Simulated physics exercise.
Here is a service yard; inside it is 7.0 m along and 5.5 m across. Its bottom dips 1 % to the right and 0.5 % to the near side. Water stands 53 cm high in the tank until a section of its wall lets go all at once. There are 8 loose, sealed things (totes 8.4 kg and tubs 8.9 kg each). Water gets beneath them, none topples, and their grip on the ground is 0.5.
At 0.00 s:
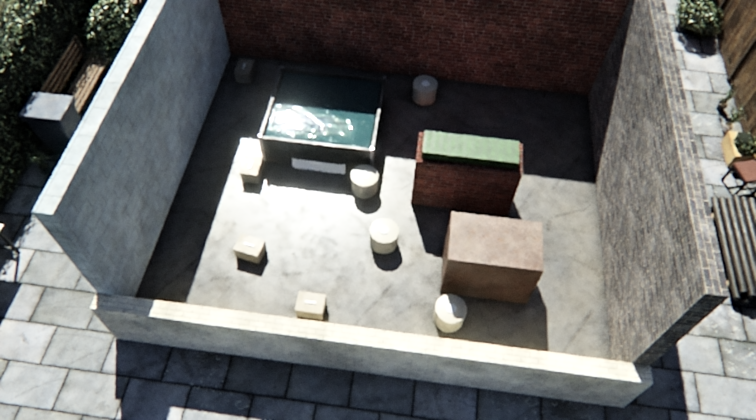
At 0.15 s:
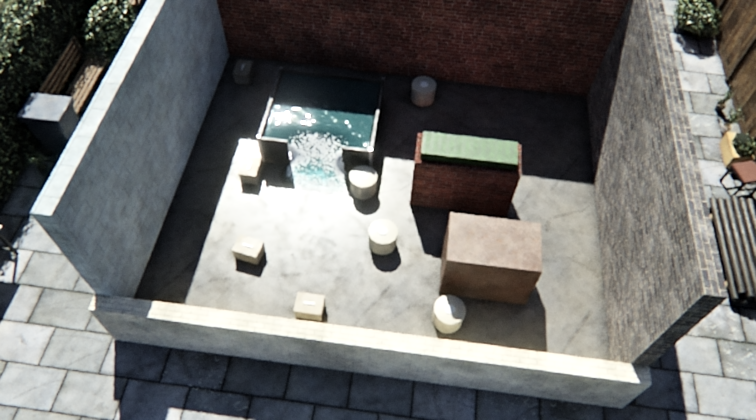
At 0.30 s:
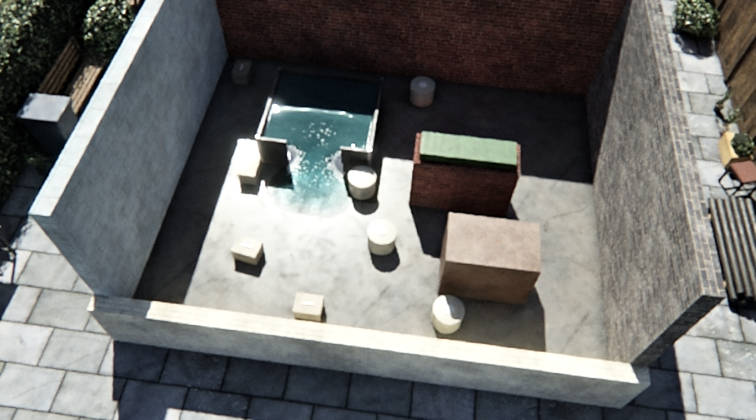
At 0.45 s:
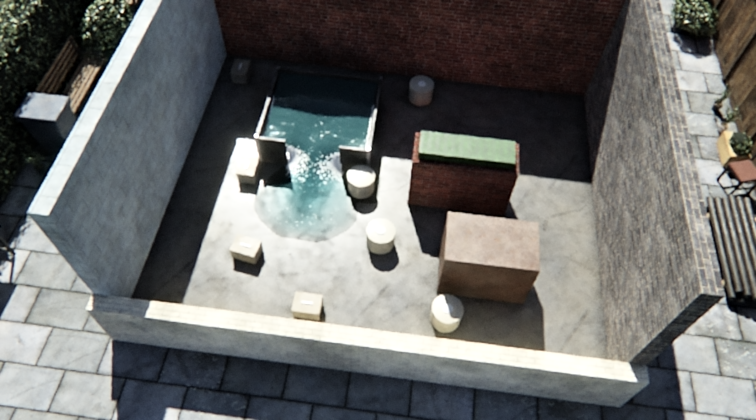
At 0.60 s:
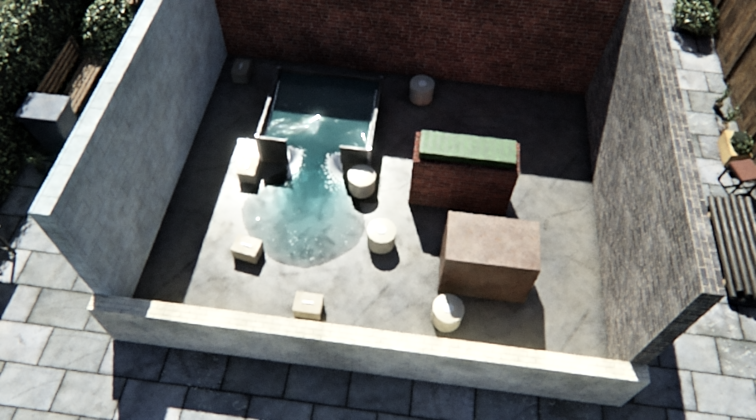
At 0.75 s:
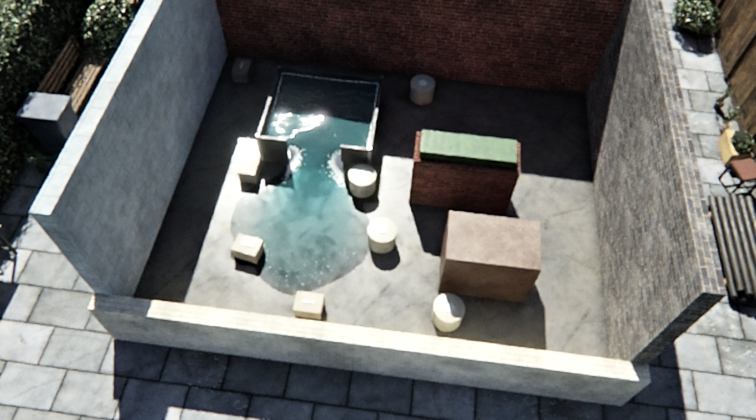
Water pouring from an opened tank and spreading across the floor of a walled yard, reaching pale blocks and drums that stay still.
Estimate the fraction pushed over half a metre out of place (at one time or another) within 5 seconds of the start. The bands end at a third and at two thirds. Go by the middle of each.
Share: One to two thirds.
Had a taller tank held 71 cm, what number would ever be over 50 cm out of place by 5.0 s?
In that case 4 of them.
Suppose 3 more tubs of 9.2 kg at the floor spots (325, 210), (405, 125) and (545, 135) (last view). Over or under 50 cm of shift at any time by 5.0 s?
In turn: Over, under, short of it.
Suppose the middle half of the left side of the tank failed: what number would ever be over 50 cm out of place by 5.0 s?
In that case 2 of them.
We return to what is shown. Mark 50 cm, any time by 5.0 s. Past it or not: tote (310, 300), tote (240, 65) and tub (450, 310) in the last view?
In turn: Over, short of it, over.
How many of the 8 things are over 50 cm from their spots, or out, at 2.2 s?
I count 2.
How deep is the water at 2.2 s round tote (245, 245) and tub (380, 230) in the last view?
About 14 and 3 cm.
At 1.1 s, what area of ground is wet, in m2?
About 9.0 m2.
After 1.1 s 0 of 8 are over 50 cm from their spots; 0 afloat.
After 2.2 s 2 of 8 are over 50 cm from their spots; 2 afloat.
After 3.5 s 4 of 8 are over 50 cm from their spots; 2 afloat.
After 5.0 s 4 of 8 are over 50 cm from their spots, and 4 have been at some point; 2 afloat.
